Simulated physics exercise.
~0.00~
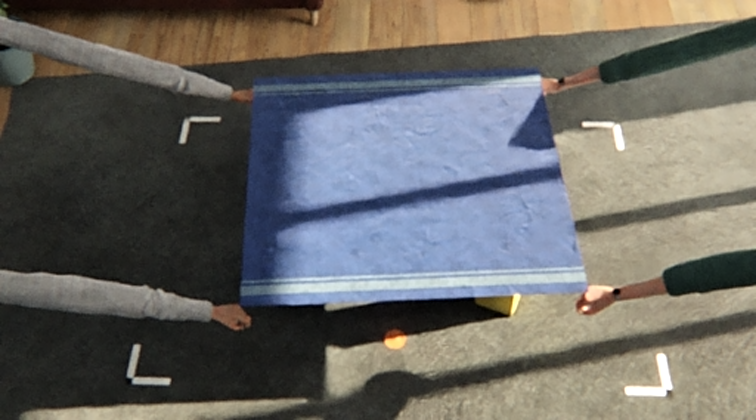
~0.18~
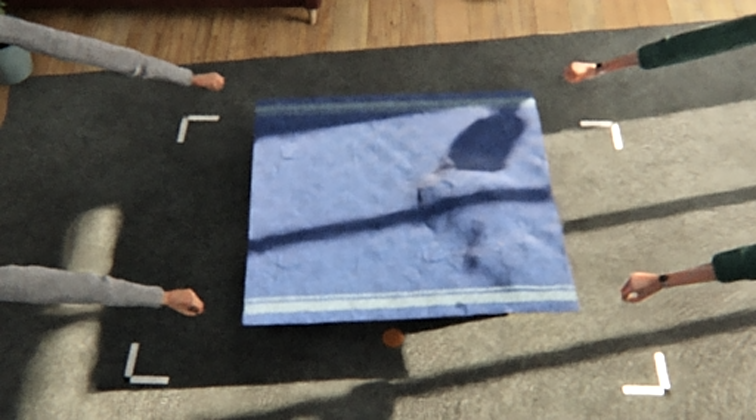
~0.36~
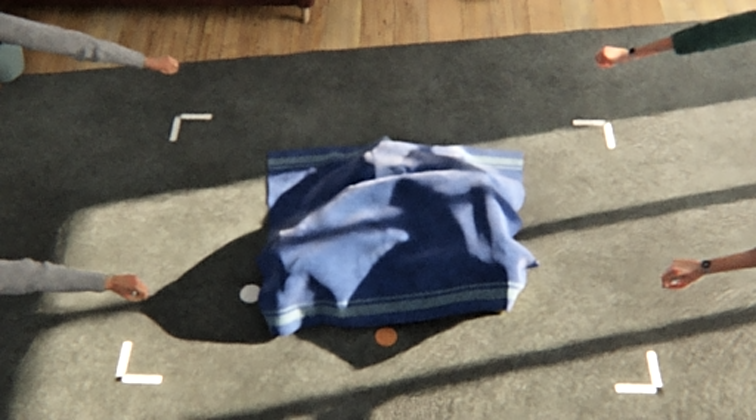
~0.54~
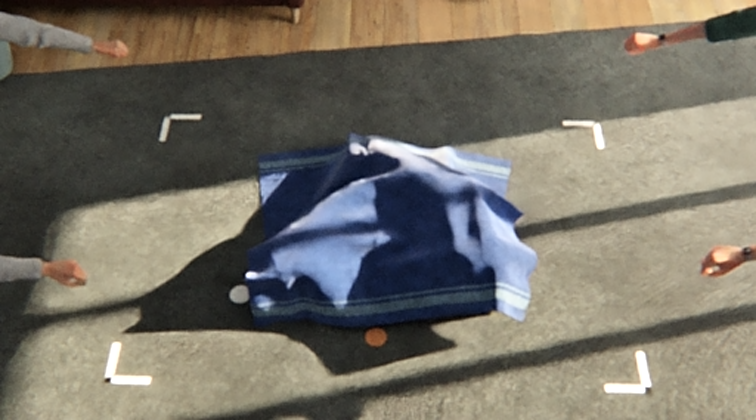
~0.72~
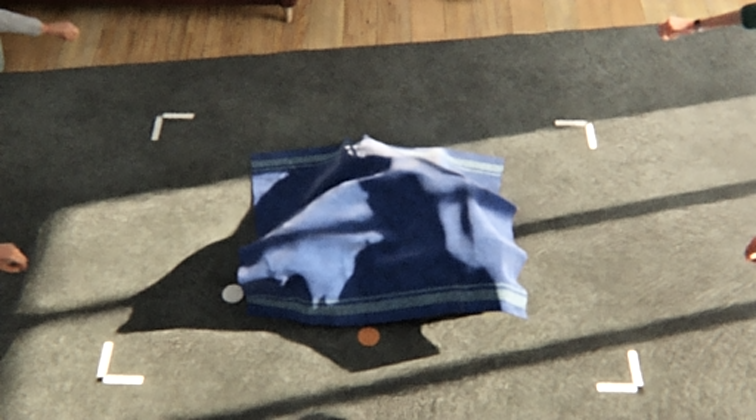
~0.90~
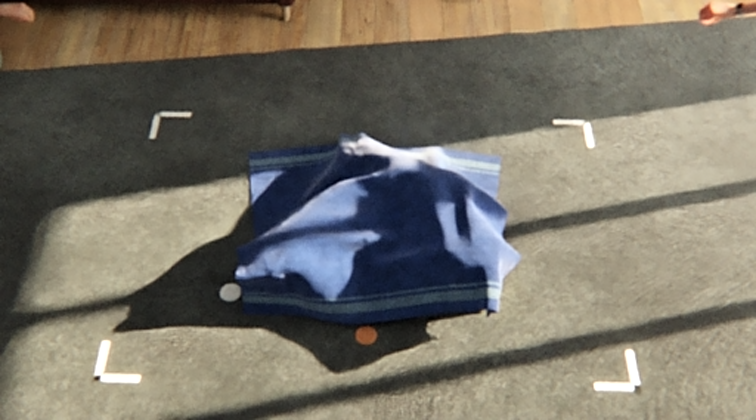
Four hands held a blue blanket stretched out above a grey rug, then let go and drew back as it dropped and settled in a crumpled, lumpy heap, with a white disc and an orange one left showing beside it.
